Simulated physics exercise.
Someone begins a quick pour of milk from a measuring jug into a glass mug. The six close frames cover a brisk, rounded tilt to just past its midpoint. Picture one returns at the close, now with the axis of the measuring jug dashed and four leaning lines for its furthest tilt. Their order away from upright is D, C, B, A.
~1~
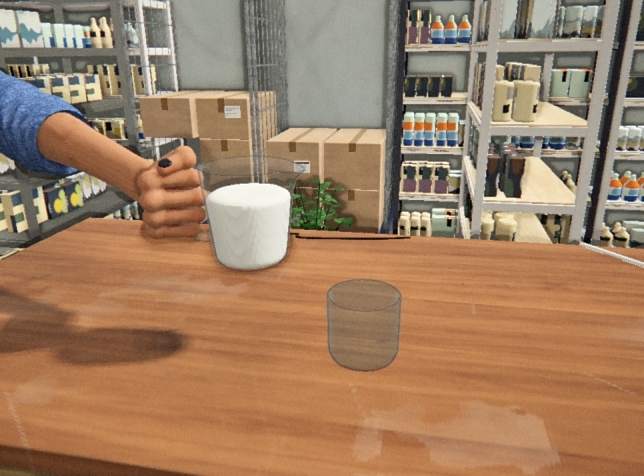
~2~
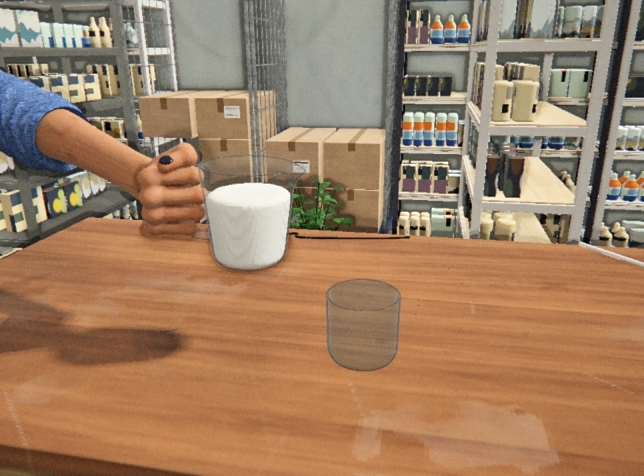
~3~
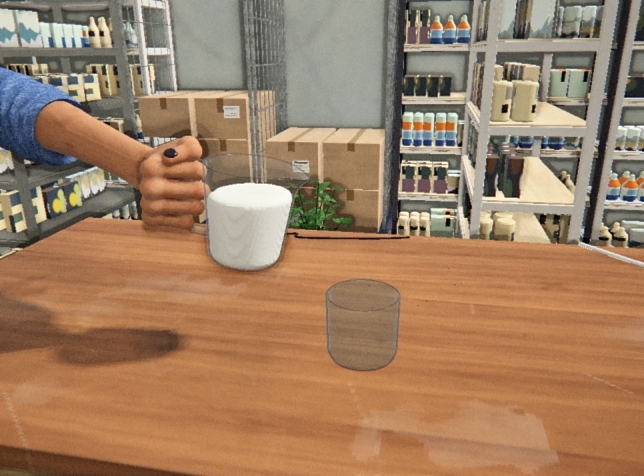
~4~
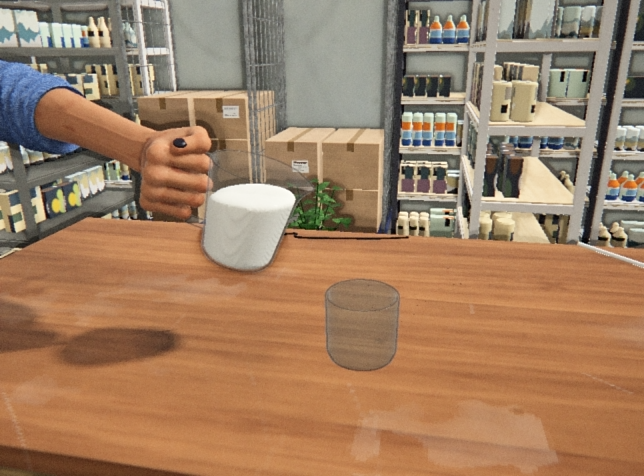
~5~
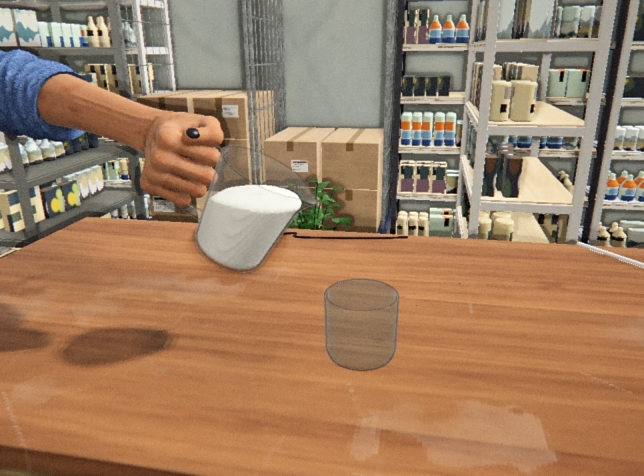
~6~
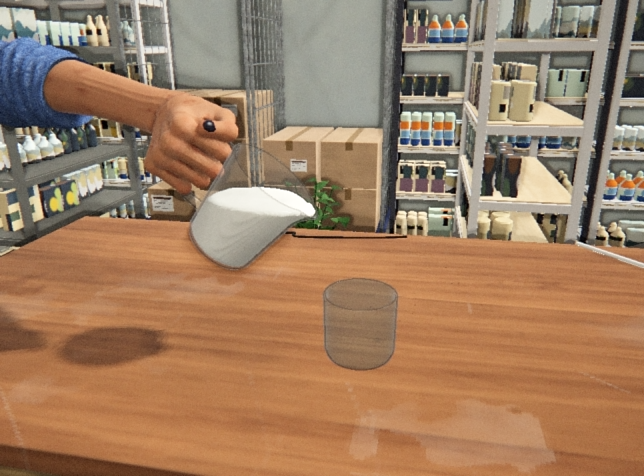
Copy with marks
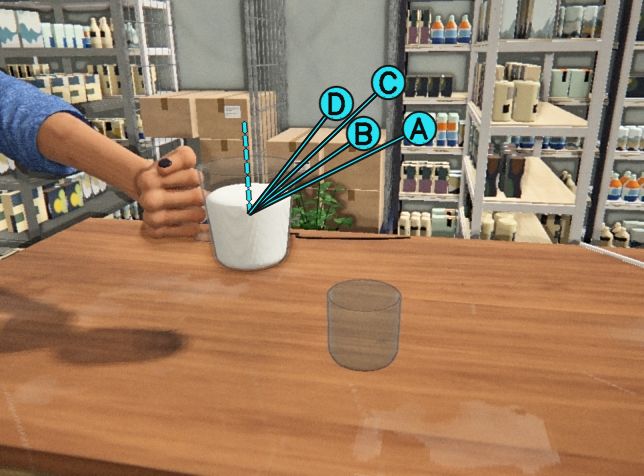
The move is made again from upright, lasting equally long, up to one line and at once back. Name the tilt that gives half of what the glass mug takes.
It is A.
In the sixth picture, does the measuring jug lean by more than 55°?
No.
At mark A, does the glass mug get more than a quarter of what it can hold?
Yes.
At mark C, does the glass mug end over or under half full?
Under half.
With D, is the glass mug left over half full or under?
Under half.
On the marked copy, A at (404, 136); B at (349, 143); C at (376, 93); D at (325, 117).
With A, the glass mug ends with about 48 % of what it can hold.
With B, the glass mug ends with about 32 % of what it can hold.
With C, the glass mug ends with about 17 % of what it can hold.
With D, the glass mug ends with about 8 % of what it can hold.
